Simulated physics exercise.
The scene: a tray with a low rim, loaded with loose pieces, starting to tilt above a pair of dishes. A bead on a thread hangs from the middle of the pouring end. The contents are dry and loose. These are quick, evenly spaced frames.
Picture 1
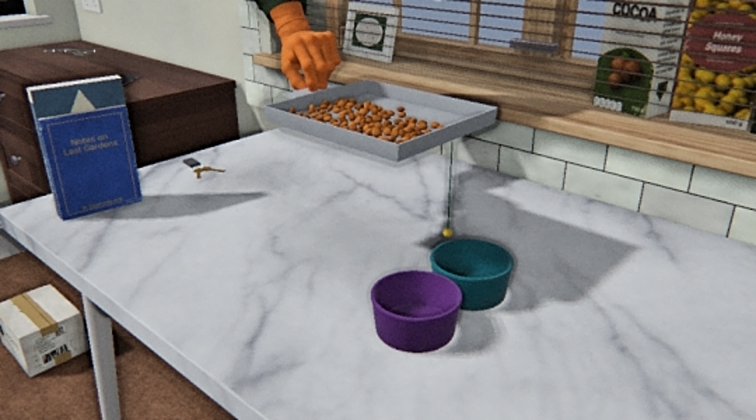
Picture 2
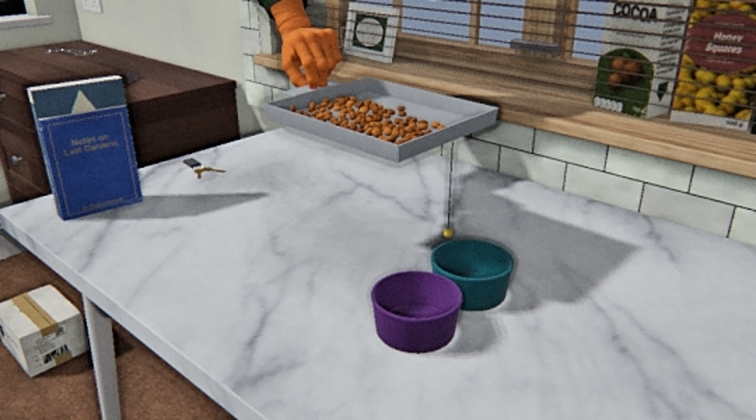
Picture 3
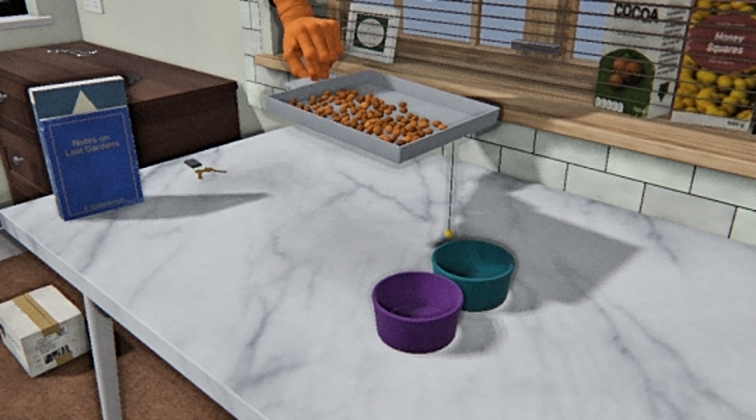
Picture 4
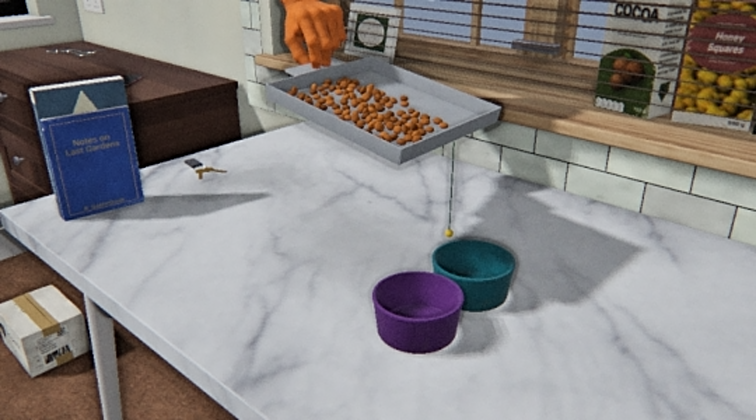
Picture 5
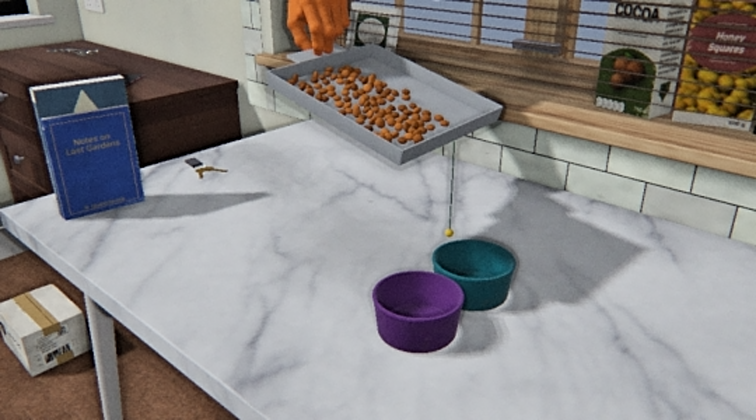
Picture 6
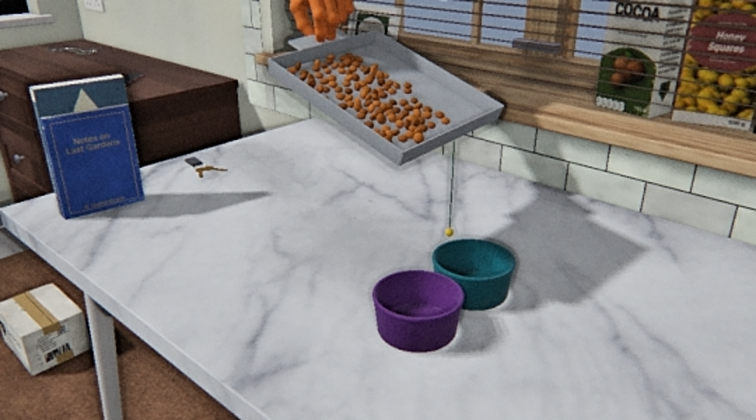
Above two dishes on a marble counter, a gloved hand gradually tilts a tray of brown pieces.
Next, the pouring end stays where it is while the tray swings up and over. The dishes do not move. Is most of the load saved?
They take more than half between them.
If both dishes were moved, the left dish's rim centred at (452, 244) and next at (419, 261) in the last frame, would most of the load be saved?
At the first place less than half, at the second not half.
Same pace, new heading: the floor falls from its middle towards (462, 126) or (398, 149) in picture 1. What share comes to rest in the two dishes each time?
Roughly 10 per cent, and 40 per cent.
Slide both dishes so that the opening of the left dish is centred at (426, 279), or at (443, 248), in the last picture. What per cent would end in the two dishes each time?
Near 80 % and 20 %.
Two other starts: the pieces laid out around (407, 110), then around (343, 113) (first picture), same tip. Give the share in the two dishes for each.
About 70 and 80 per cent.
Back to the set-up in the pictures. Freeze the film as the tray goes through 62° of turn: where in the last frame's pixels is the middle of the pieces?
Around (426, 127).
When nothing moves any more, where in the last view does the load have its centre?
Near (459, 298).
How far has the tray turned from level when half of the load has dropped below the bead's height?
Near 100 degrees.
Soon, tray tipped steeply; nearly all on the tray; a stray few in the air.
A while on, tray tipped past a quarter turn; about a third on the tray; about a quarter in the left dish; a small part in the right dish; a small part outside both; a small part in the air.
Towards the end, tray tipped past a quarter turn; about a third in the left dish; about half in the right dish; about a quarter outside both.
Finally, tray tipped past a quarter turn; about a third in the left dish; about half in the right dish; about a quarter outside both.
